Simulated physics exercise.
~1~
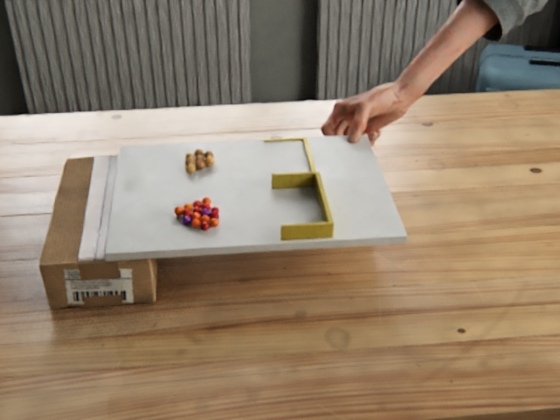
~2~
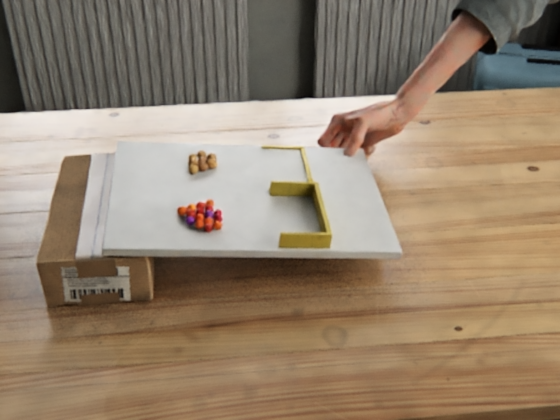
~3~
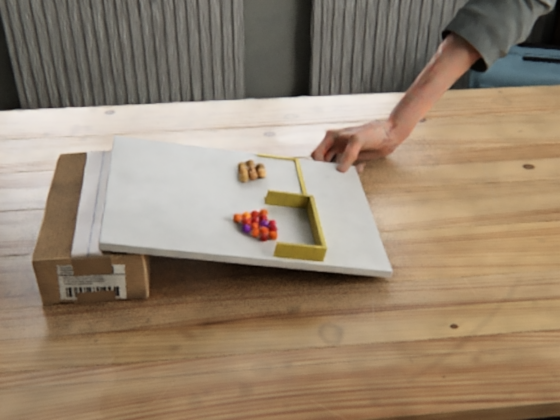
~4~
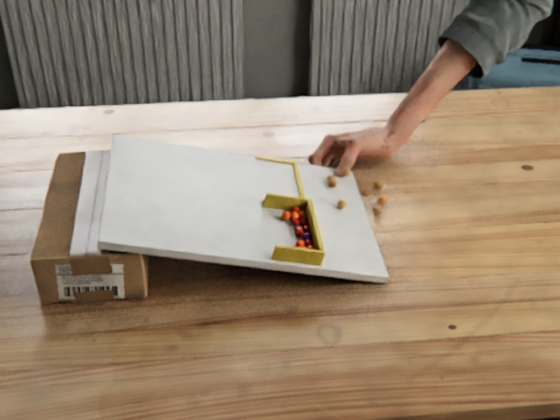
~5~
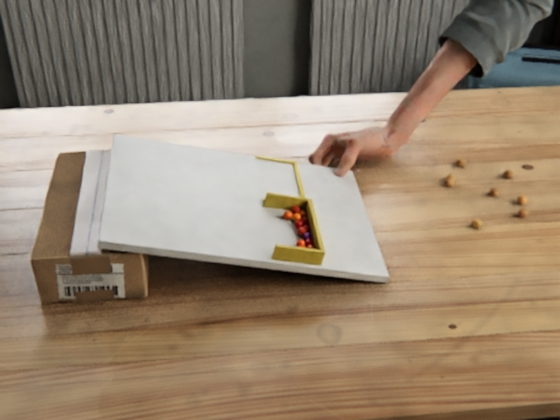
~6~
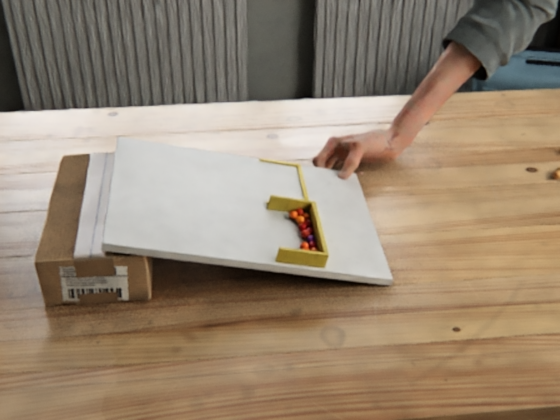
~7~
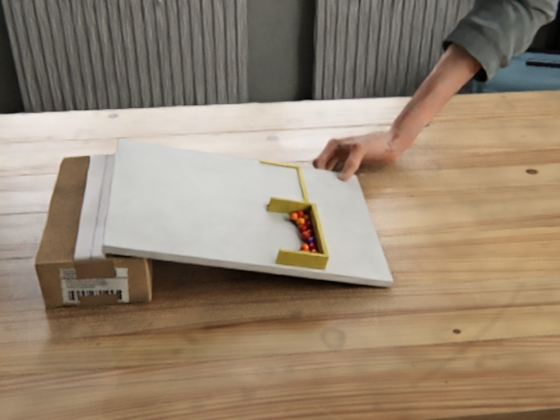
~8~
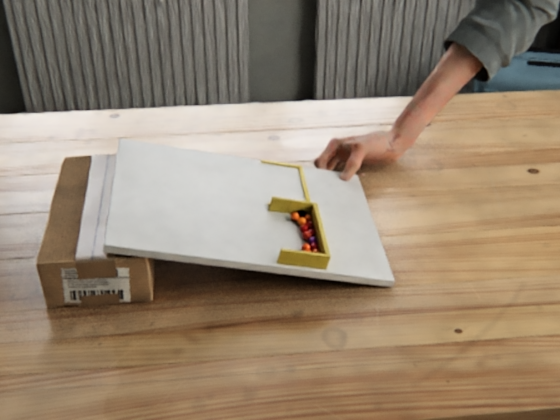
To begin with, a hand holds up the right end of a pale board whose left end rests on a cardboard box, with a cluster of red, orange and purple balls in front and a tan cluster behind. The hand lowers its end, and the board tilts down to the right. Both clusters travel down the slope toward the yellow barriers. The colourful balls pile up inside the taller front barrier, while the tan pieces pass the low back strip and scatter across the wooden table. They move out of view rightward, leaving the colourful balls held.
